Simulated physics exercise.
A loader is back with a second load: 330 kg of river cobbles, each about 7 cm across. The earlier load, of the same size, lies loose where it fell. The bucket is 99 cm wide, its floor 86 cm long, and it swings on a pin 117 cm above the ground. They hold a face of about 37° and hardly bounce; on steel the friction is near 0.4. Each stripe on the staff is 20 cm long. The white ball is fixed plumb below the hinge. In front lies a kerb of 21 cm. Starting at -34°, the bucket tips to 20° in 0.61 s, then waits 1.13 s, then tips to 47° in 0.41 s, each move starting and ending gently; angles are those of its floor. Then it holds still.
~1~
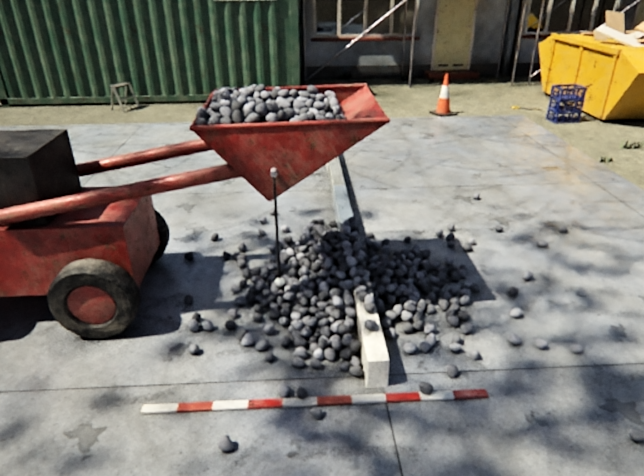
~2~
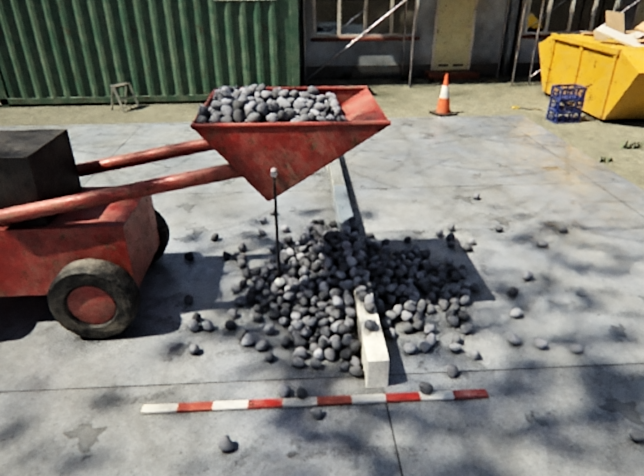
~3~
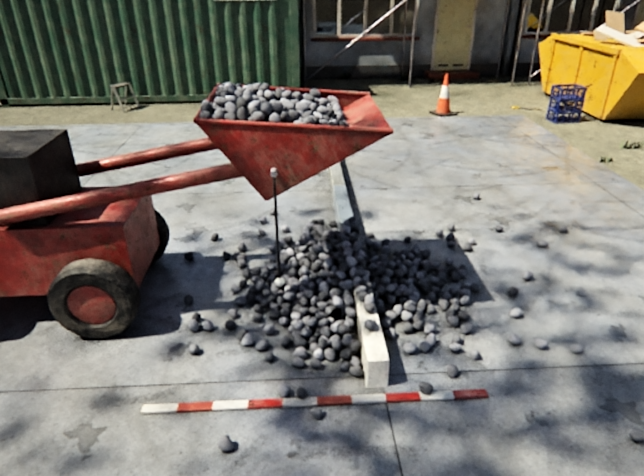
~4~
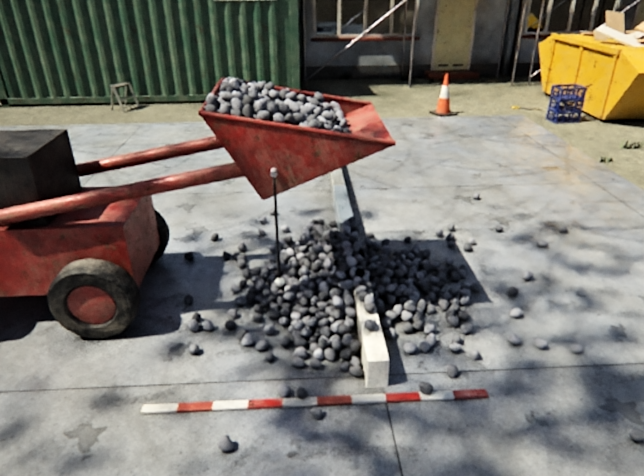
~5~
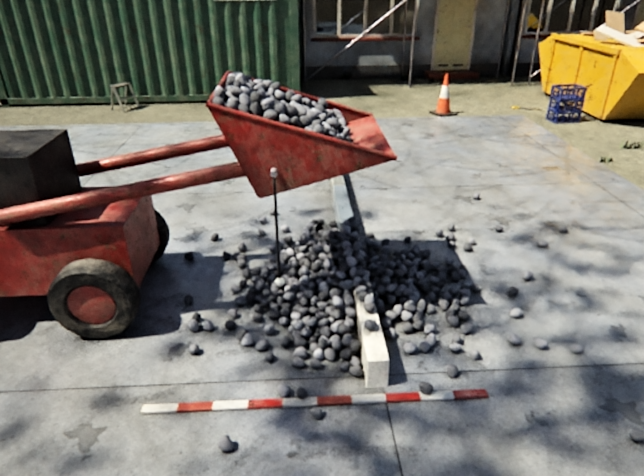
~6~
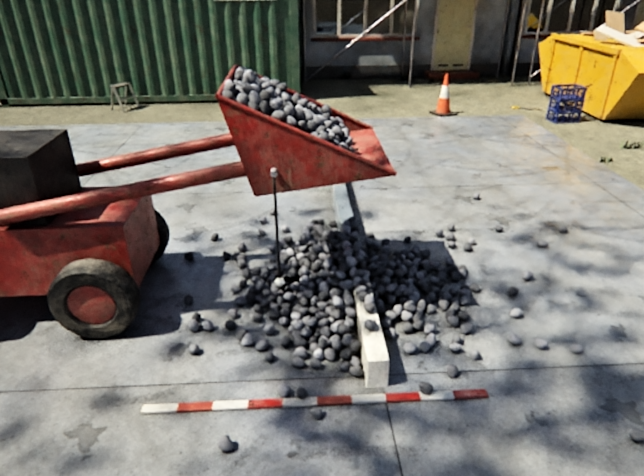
The video shows a red loader holding a bucket of dark rounded stones above a loose pile lying around a pale kerb, as the bucket slowly tilts, its left side rising and its right edge dipping slightly.
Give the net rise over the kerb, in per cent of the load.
About 95 per cent.
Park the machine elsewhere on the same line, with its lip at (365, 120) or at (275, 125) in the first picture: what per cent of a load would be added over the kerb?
About 80 and 15 per cent.
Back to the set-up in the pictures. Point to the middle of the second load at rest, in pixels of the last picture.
Around (418, 276).
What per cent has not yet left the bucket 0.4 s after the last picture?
About 95 per cent.
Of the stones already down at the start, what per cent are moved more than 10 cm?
Roughly 10 per cent of them.
Then, 0.2 s after the last picture the floor is at 12°; in per cent of one load, 100 in the bucket, 74 on this side of the kerb, 27 over the kerb; the foremost stones are at (534, 266).
Then, 0.4 s after the last picture the floor is at 20°; in per cent of one load, 97 in the bucket, 74 on this side of the kerb, 29 over the kerb; the foremost stones are at (534, 266).
Then, 2.3 s after the last picture the floor is at 47°; in per cent of one load, 0 in the bucket, 78 on this side of the kerb, 122 over the kerb; the foremost stones are at (573, 264).
Then, 4.7 s after the last picture the floor is at 47°; in per cent of one load, 0 in the bucket, 78 on this side of the kerb, 122 over the kerb; the foremost stones are at (567, 257). Net gain over the kerb, 95.
